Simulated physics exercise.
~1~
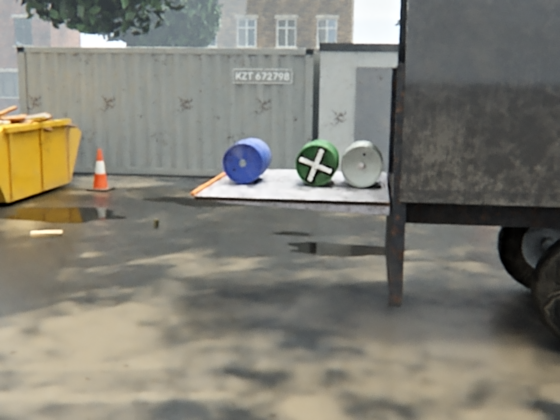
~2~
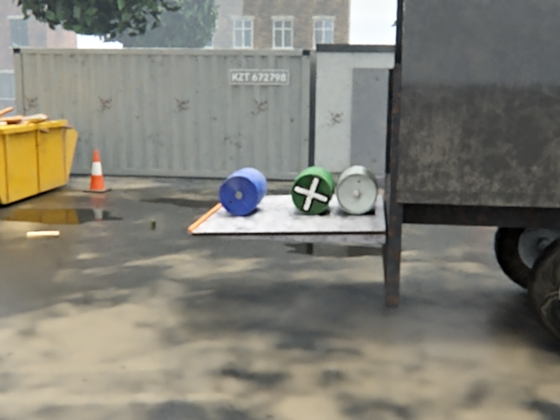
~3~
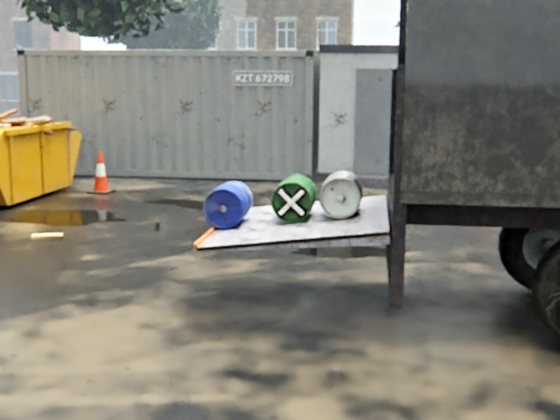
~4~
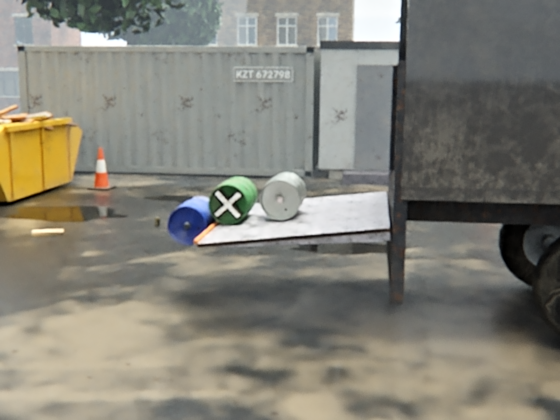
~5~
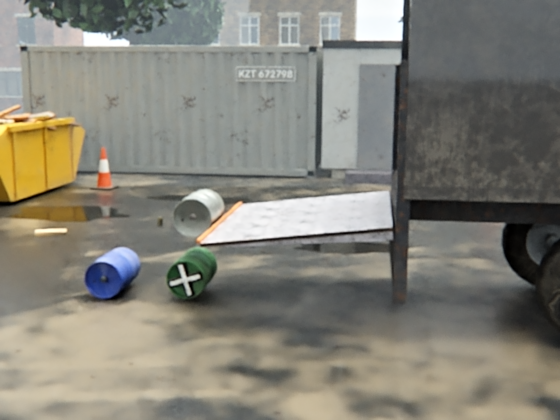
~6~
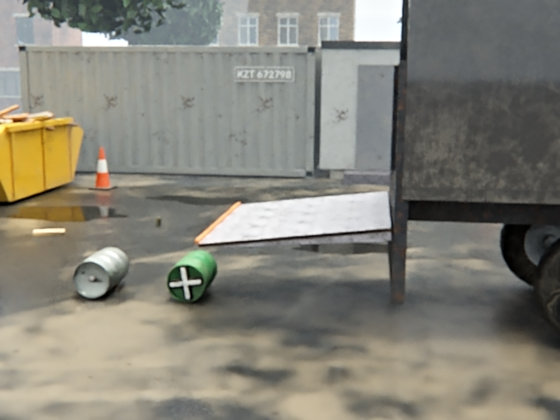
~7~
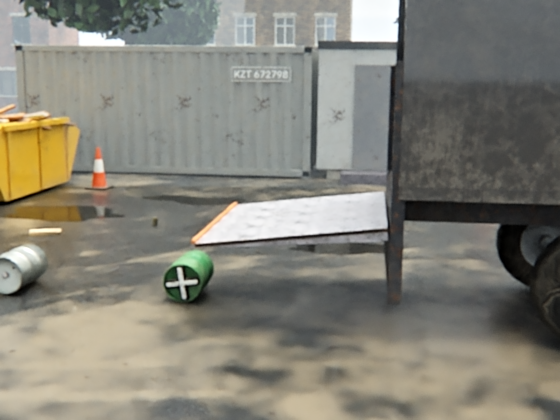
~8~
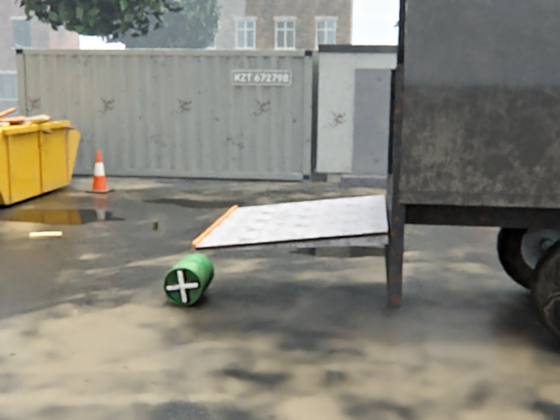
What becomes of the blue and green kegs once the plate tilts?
Both roll off the outer edge of the plate and land on the ground. The blue one goes out of view, while the green one comes to rest near the plate.
The clip opens on a wet yard where a blue, a green and a pale grey keg lie in a row on a truck's tail-lift plate, the green one marked with a white cross. The plate sinks a little, then tilts down towards its orange outer edge. All three kegs roll left, and the blue one goes over the edge first, with the green close behind and the grey last. The blue and then the grey roll away out of view to the left. The green keg settles on the ground beside the empty, sloping plate.
